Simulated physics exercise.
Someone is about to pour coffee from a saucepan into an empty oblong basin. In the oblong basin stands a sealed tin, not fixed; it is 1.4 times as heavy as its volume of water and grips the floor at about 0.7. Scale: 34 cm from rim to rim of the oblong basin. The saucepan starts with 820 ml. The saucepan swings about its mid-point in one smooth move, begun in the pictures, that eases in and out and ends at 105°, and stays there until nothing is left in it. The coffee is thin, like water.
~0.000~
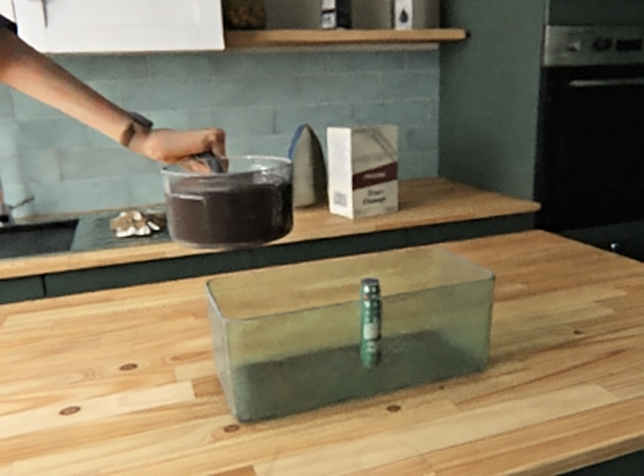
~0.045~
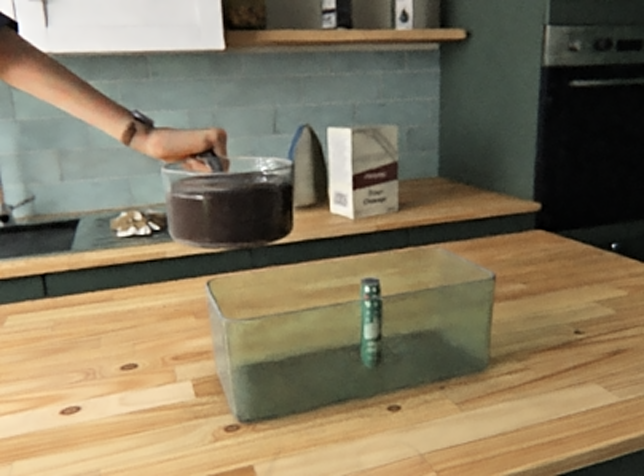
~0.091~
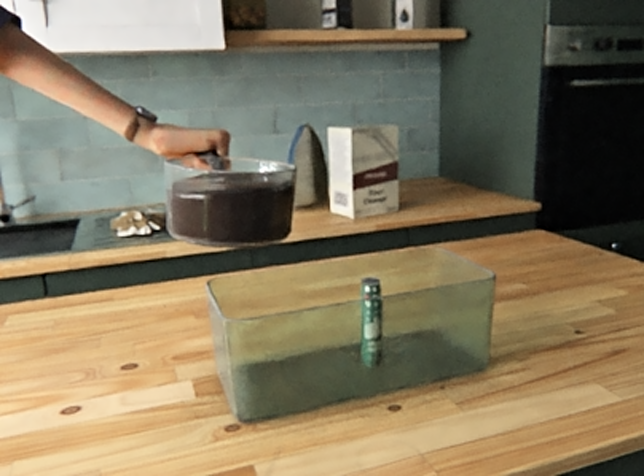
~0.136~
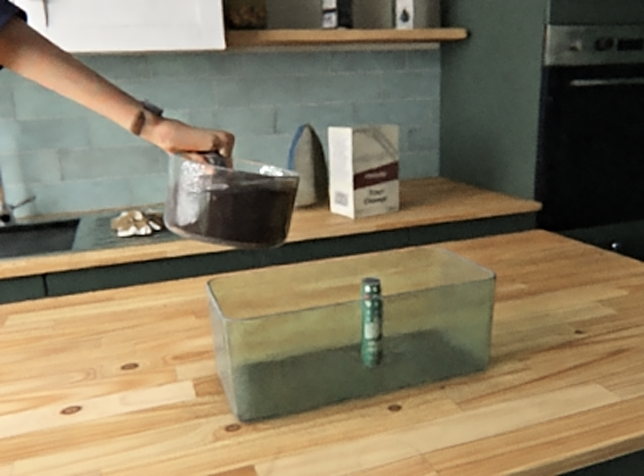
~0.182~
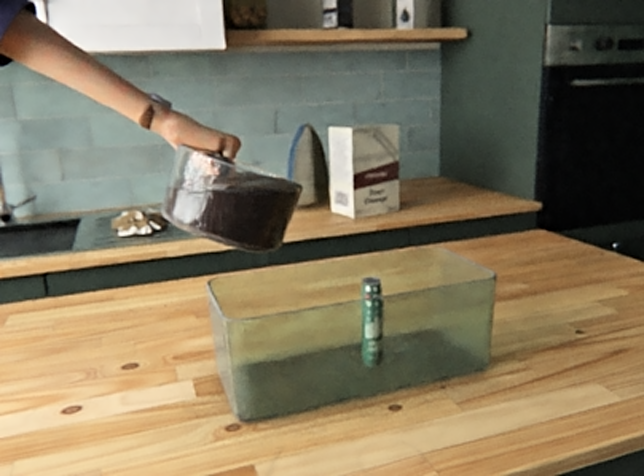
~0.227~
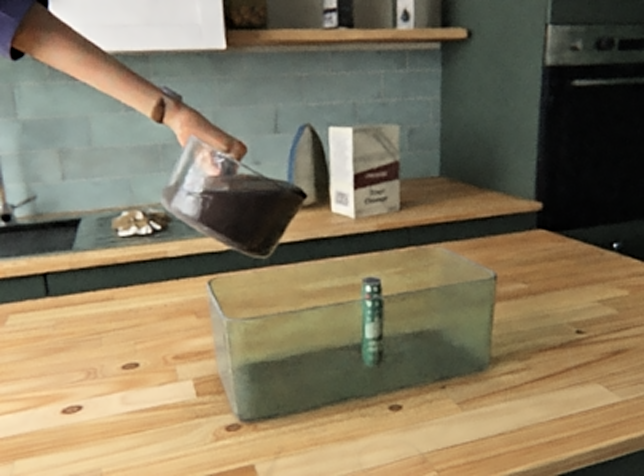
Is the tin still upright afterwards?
The tin stays up.
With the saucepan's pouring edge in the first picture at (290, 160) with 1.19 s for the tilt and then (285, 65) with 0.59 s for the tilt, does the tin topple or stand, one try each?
First it stays up; then it goes over.
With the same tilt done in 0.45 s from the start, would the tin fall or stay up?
Then it remains upright.
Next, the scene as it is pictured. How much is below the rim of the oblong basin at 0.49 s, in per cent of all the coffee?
Near 34 in a hundred.
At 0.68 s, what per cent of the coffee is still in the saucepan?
About 7 per cent.
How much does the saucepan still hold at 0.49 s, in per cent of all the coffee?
About 30 per cent.
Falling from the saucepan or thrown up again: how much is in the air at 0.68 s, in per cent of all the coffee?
Some 5 per cent.
Then, 0.49 s in, the tilt is 97° and 30 per cent is still to pour; the tin stands where it began.
Then, 0.68 s in, the tilt is 105° and 7 per cent is still to pour; the tin stands where it began.
Then, 0.87 s in, the tilt is 105° and 1 per cent is still to pour; the tin leans 6°.
Then, 1.09 s in, the tilt is 105° and 0 per cent is still to pour; the tin leans 5°.
Finally, the tin stands where it began.
